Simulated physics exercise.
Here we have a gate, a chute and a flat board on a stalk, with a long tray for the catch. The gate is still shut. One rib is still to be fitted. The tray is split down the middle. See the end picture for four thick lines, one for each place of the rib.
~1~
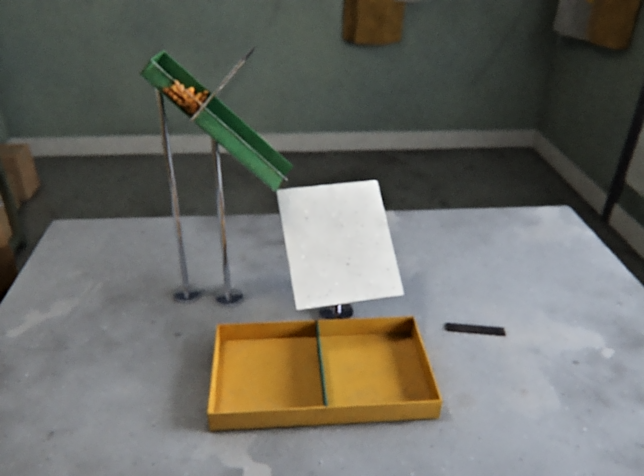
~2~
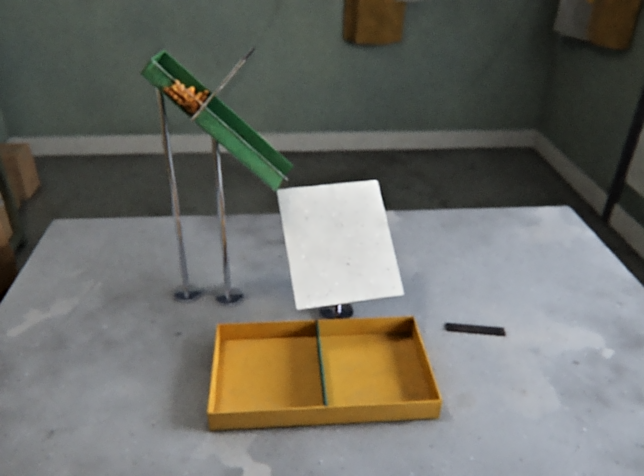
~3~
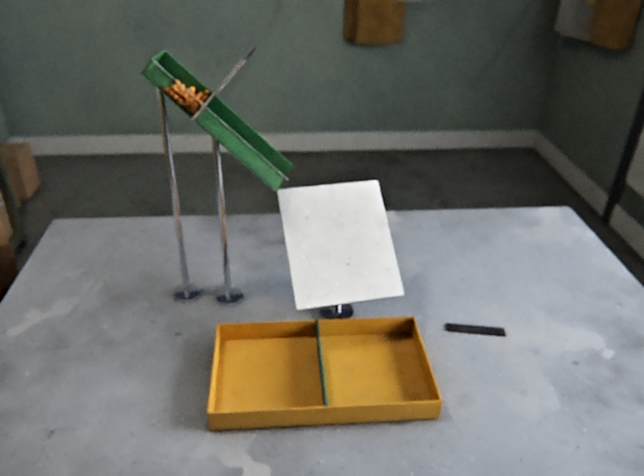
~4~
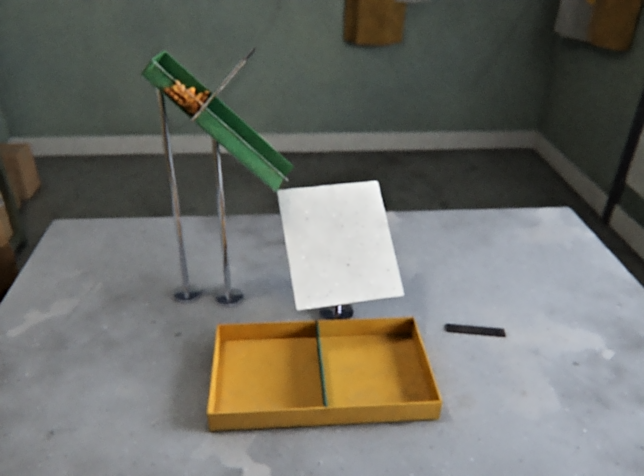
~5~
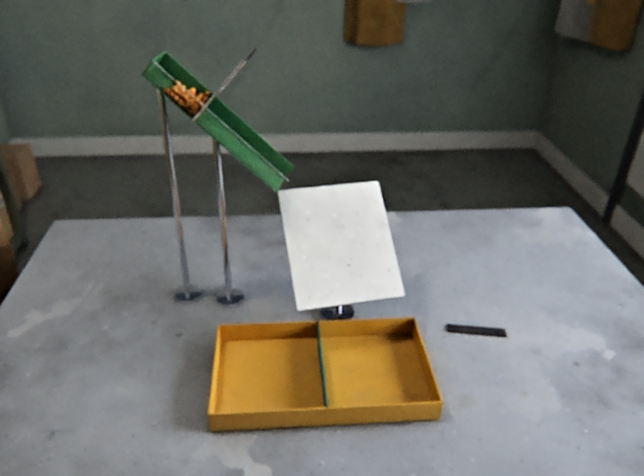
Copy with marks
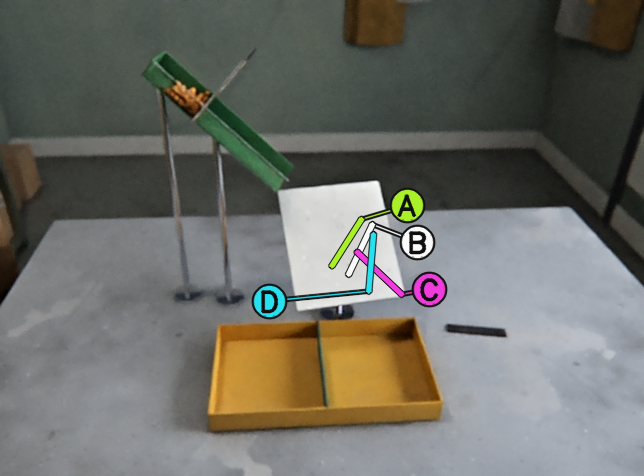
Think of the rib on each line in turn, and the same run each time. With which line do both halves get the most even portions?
Choose A.
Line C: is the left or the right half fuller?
The right half.
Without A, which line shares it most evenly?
It is B.
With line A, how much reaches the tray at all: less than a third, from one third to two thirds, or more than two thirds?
It is more than two thirds.
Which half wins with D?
More lands on the right.
On the marked copy, line A from (361, 219) to (331, 265); line B from (372, 224) to (348, 274); line C from (357, 252) to (401, 294); line D from (373, 234) to (368, 291).
With A, of what is caught, about two thirds in the left half, about a third in the right.
With B, of what is caught, a small part in the left half, most in the right.
With C, of what is caught, none in the left half, all in the right.
With D, of what is caught, none in the left half, all in the right.
